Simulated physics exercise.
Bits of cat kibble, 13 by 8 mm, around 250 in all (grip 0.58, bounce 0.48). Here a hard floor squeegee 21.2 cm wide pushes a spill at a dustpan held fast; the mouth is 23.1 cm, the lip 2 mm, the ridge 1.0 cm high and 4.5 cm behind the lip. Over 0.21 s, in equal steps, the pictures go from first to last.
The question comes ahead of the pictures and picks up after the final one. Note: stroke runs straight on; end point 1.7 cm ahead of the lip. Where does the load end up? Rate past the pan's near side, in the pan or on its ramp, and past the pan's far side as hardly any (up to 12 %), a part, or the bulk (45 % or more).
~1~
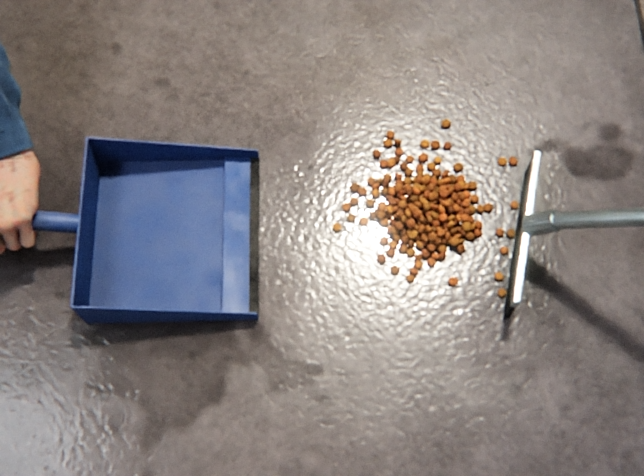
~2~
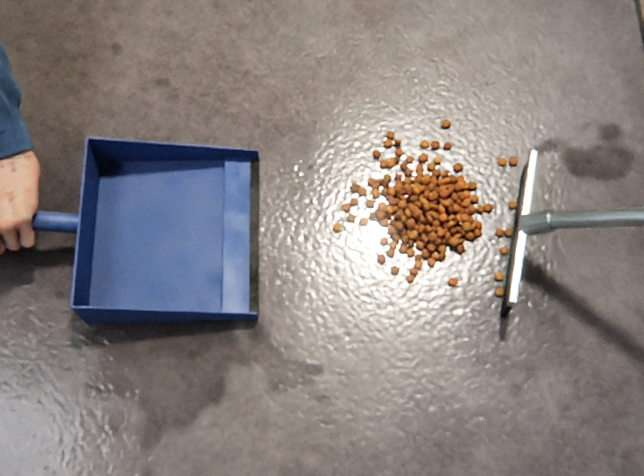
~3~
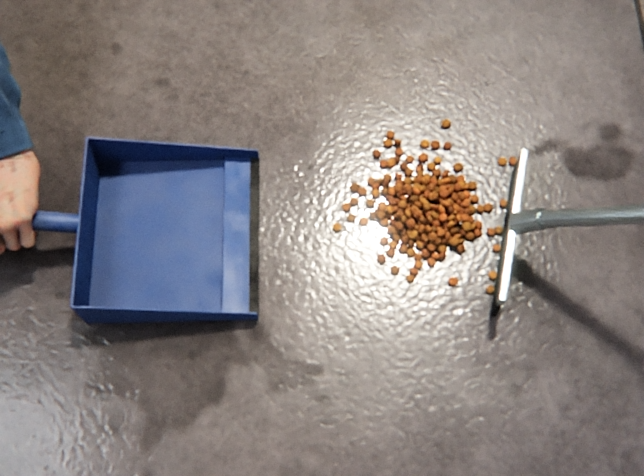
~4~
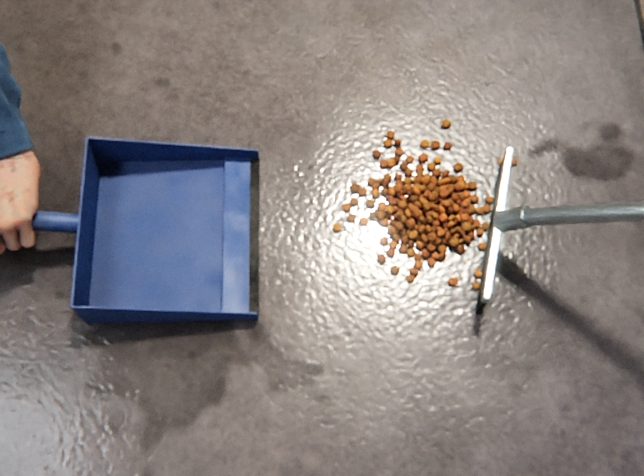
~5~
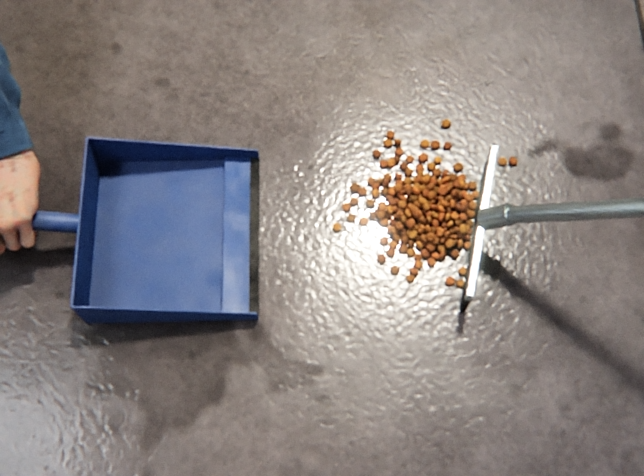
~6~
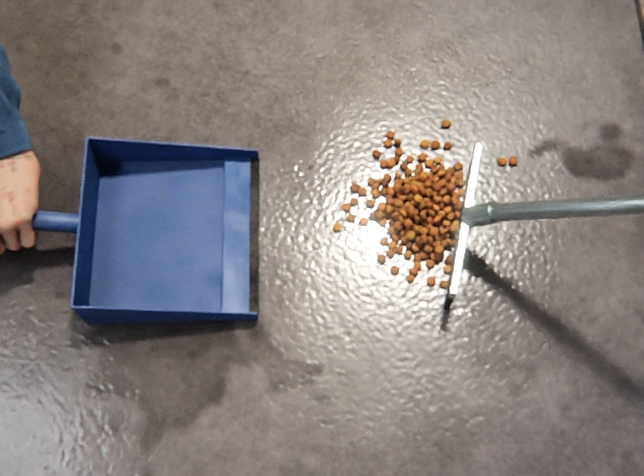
Near side: Hardly any, pan: A part, far side: A part.
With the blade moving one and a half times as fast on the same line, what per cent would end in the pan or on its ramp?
Then around 25 per cent.
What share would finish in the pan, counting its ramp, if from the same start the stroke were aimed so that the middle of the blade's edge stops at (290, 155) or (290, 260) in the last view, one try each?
Some 15 and 5 per cent.
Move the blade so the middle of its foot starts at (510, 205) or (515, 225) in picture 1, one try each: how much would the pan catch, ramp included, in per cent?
The two tries give some 30 % and some 25 %.
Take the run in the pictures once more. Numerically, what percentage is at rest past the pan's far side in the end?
Estimated share: 30 per cent.
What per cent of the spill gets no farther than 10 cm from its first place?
Close to 10 per cent of it.
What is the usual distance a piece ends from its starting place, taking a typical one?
Somewhere around 22 centimetres.
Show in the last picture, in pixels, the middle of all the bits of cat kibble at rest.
Somewhere near (274, 182) in the last picture.
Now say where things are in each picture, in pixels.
The first frame shows blade from (515, 303) to (536, 158), moved 0.0 cm, 0 of the pieces shifted so far; middle of the pieces at (424, 205); pan at (161, 238).
The second frame shows blade from (512, 302) to (532, 157), moved 0.4 cm, 0 of the pieces shifted so far; middle of the pieces at (424, 205).
The third frame shows blade from (501, 301) to (523, 156), moved 1.7 cm, 6 of the pieces shifted so far; middle of the pieces at (424, 205).
The fourth frame shows blade from (486, 299) to (508, 154), moved 3.6 cm, 8 of the pieces shifted so far; middle of the pieces at (424, 205).
The fifth frame shows blade from (469, 296) to (493, 152), moved 5.6 cm, 43 of the pieces shifted so far; middle of the pieces at (424, 205).
The sixth frame shows blade from (453, 294) to (478, 150), moved 7.6 cm, 148 of the pieces shifted so far; middle of the pieces at (419, 204); pan at (161, 238).
Then, 0.24 s after the last picture, middle of the blade 15 cm from the lip; 0 % over the lip, far side 15 %, near side 0 %.
Then, 0.39 s after the last picture, middle of the blade 8 cm from the lip; 0 % over the lip, far side 20 %, near side 0 %.
Then, 0.67 s after the last picture, middle of the blade 4 cm from the lip; 20 % over the lip, far side 30 %, near side 0 %.
In the end, near side 0 %, pan 20 %, far side 30 %, in front of the lip or behind the blade 55 %.
